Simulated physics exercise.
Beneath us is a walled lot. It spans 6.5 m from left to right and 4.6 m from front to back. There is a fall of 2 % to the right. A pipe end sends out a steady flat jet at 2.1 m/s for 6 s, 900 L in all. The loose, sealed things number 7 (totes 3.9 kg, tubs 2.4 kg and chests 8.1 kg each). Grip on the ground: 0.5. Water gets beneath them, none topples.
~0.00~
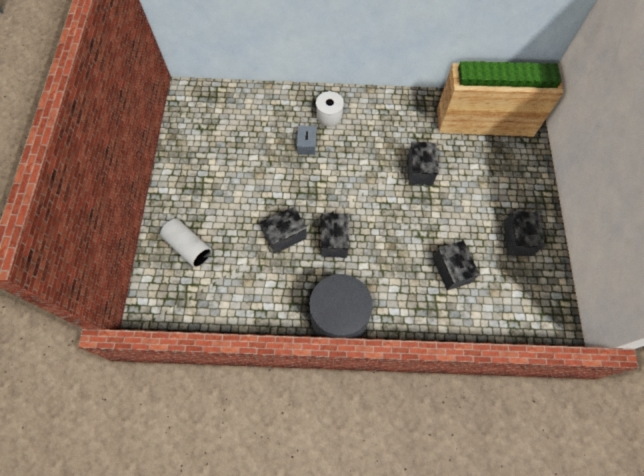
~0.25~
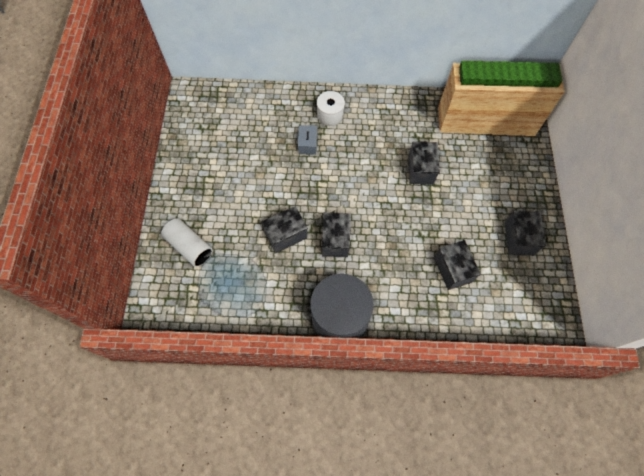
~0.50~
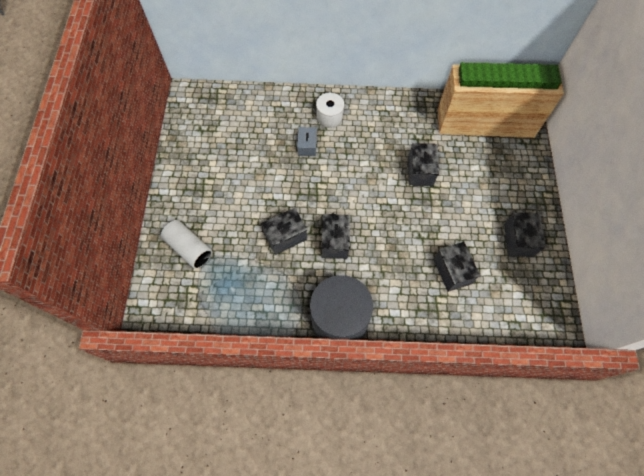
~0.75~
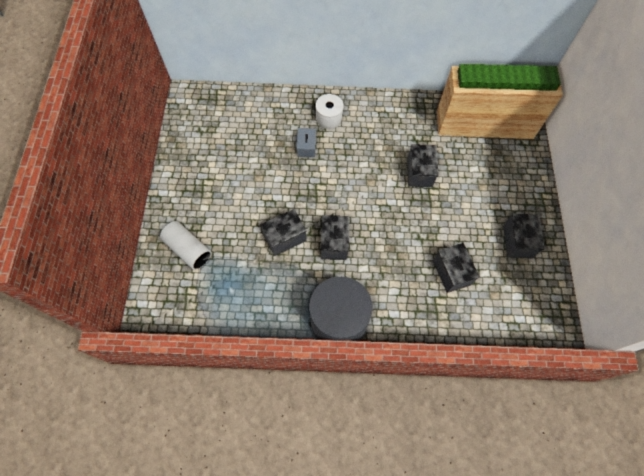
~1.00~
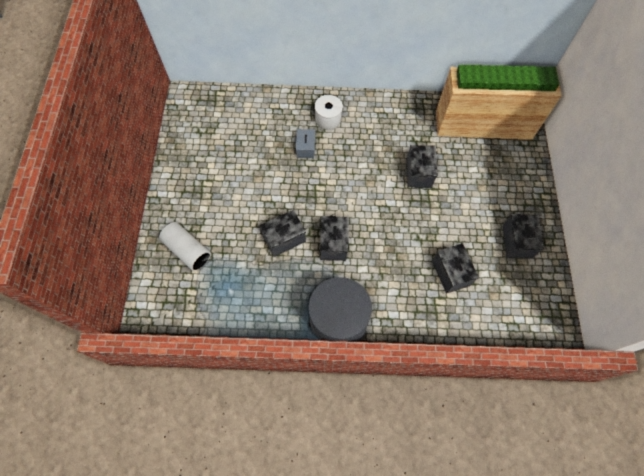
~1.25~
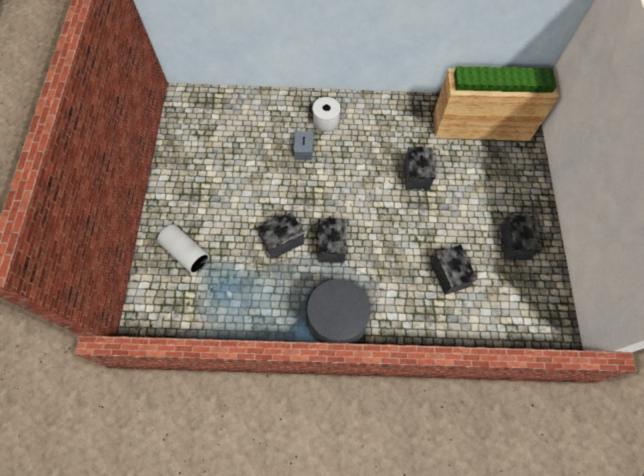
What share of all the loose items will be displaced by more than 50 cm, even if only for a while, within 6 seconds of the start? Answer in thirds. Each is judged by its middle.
The share is less than one third.
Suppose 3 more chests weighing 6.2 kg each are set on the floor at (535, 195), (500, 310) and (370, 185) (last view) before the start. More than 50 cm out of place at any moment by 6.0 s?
Respectively: A smaller shift, a smaller shift, a bigger shift.
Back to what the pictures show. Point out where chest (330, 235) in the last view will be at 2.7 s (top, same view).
(350, 196), roughly.
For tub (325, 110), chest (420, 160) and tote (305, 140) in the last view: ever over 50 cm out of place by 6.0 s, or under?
In that order: Does not reach it, then exceeds it, then does not reach it.
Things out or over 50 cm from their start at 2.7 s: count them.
I make it 1.
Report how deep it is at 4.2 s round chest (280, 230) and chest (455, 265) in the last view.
First about 2 cm, second about 2 cm.
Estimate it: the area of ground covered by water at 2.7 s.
Close to 7.5 m2, I'd say.
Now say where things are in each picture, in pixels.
A tote at (306, 136) rests on the ground; a tub at (330, 103) rests on the ground; water covers 0.0 m2; 0 of 7 have shifted, in the first frame.
A tote at (307, 136) rests on the ground; a tub at (330, 102) rests on the ground; 0.7 m2 under water; 0 of 7 have shifted, in the second frame.
A tote at (307, 137) rests on the ground; a tub at (330, 104), on the bottom; 1.4 m2 under water; 0 of 7 have shifted, in the third frame.
A tote at (306, 139), on the bottom; a tub at (329, 105) rests on the ground; water covers 1.9 m2; 0 of 7 have shifted, in the fourth frame.
A tote at (305, 139) rests on the ground; a tub at (328, 106), on the bottom; water covers 2.2 m2; 0 of 7 have shifted, in the fifth frame.
A tote at (303, 141) rests on the ground; a tub at (326, 108), on the bottom; 2.6 m2 under water; 0 of 7 have shifted, in the sixth frame.
After 1.8 s 0 of 7 are over 50 cm from their spots; 0 afloat.
After 2.7 s 1 of 7 are over 50 cm from their spots; 0 afloat.
After 4.2 s 1 of 7 are over 50 cm from their spots; 0 afloat.
After 6.0 s 2 of 7 are over 50 cm from their spots, and 2 have been at some point; 2 afloat.
